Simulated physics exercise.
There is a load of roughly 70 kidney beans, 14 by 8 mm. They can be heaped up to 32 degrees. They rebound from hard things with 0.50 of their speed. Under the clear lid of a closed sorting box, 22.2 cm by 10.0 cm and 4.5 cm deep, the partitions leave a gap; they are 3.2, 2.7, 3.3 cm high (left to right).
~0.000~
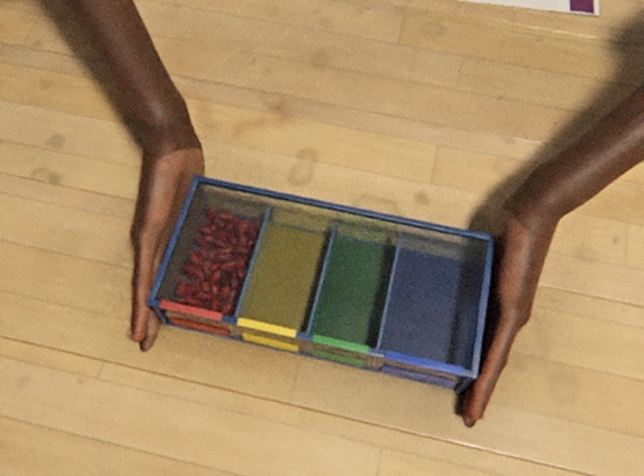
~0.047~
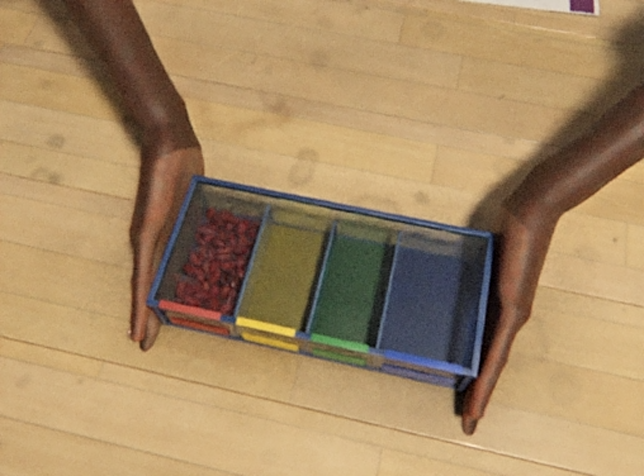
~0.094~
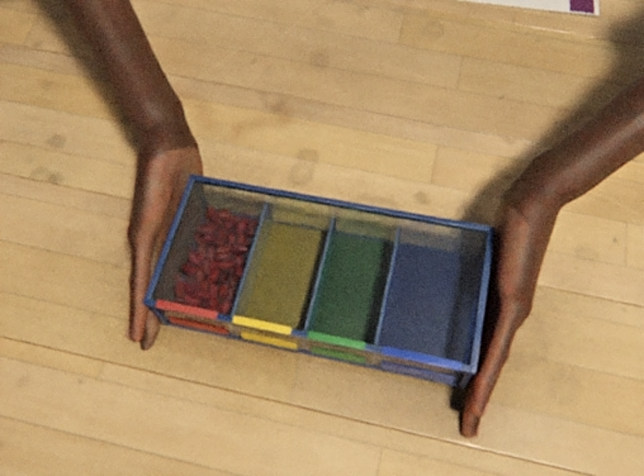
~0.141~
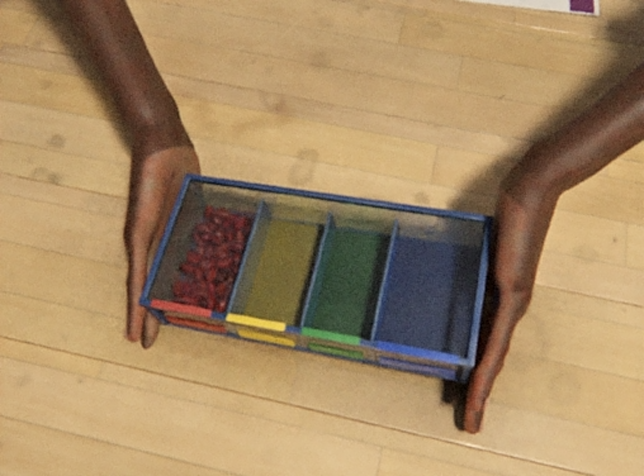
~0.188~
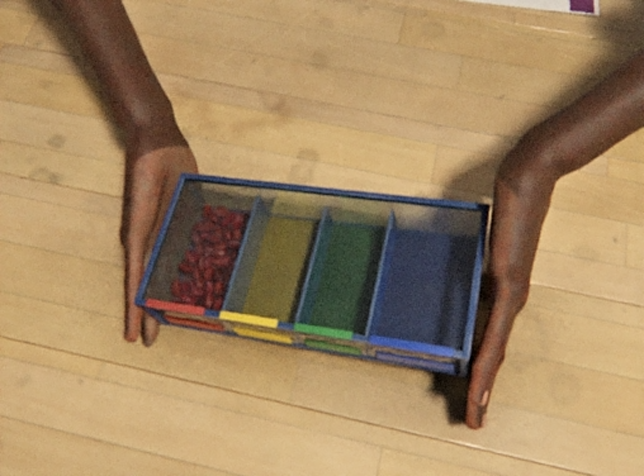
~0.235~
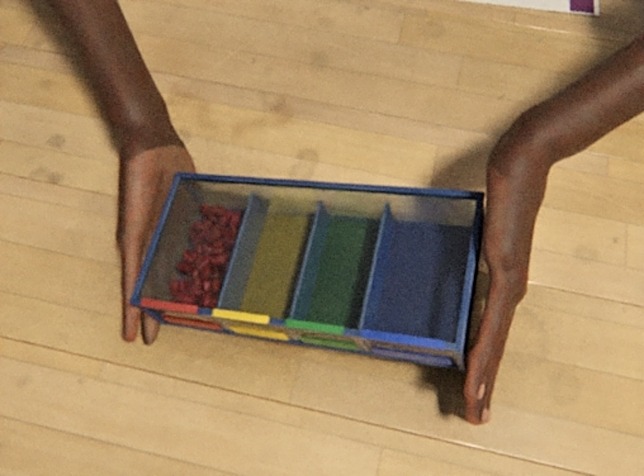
Two hands hold a lidded box of red beans and slowly tilt it slightly left.
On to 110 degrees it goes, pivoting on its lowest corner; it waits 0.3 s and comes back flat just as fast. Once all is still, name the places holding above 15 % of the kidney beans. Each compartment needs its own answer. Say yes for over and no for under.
My prediction: Red: Crosses the line. Blue: Stays behind the line. Green: Stays behind the line. Yellow: Stays behind the line.
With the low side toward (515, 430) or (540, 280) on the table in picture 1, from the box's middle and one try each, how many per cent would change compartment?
Around 35 % for the first direction, around 50 % for the second.
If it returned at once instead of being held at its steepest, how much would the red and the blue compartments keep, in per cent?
Result - red: 100 %, blue: 0 %.
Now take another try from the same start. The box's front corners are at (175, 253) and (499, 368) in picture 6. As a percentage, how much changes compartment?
About 35 per cent.
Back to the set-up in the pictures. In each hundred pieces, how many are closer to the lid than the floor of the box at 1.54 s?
50 per cent, give or take.
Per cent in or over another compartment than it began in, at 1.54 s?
About 0 %.
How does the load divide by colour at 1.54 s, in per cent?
Red 100; blue 0; green 0; yellow 0.
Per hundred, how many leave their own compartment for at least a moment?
I'd say near 0 percent of them.
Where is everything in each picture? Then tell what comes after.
In the first picture, box tilt 0 degrees, front corners at (155, 301) and (471, 372); red 100 %.
In the second picture, box tilt 1 degrees, front corners at (154, 301) and (471, 371).
In the third picture, box tilt 3 degrees, front corners at (151, 301) and (470, 367), lowest corner left front.
In the fourth picture, box tilt 7 degrees, front corners at (146, 300) and (467, 360), lowest corner left front.
In the fifth picture, box tilt 11 degrees, front corners at (142, 300) and (463, 353), lowest corner left front.
In the sixth picture, box tilt 15 degrees, front corners at (137, 300) and (456, 345), lowest corner left front; red 100 %. Its pace works out near 85 degrees a second.
After 1.54 s, tilt 110 degrees; red 100 %.
After 2.41 s, tilt 56 degrees; red 100 %.
After 3.28 s, tilt 0 degrees; red 100 %.
At rest (3.7 s), red 100 %, blue 0 %, green 0 %, yellow 0 %.
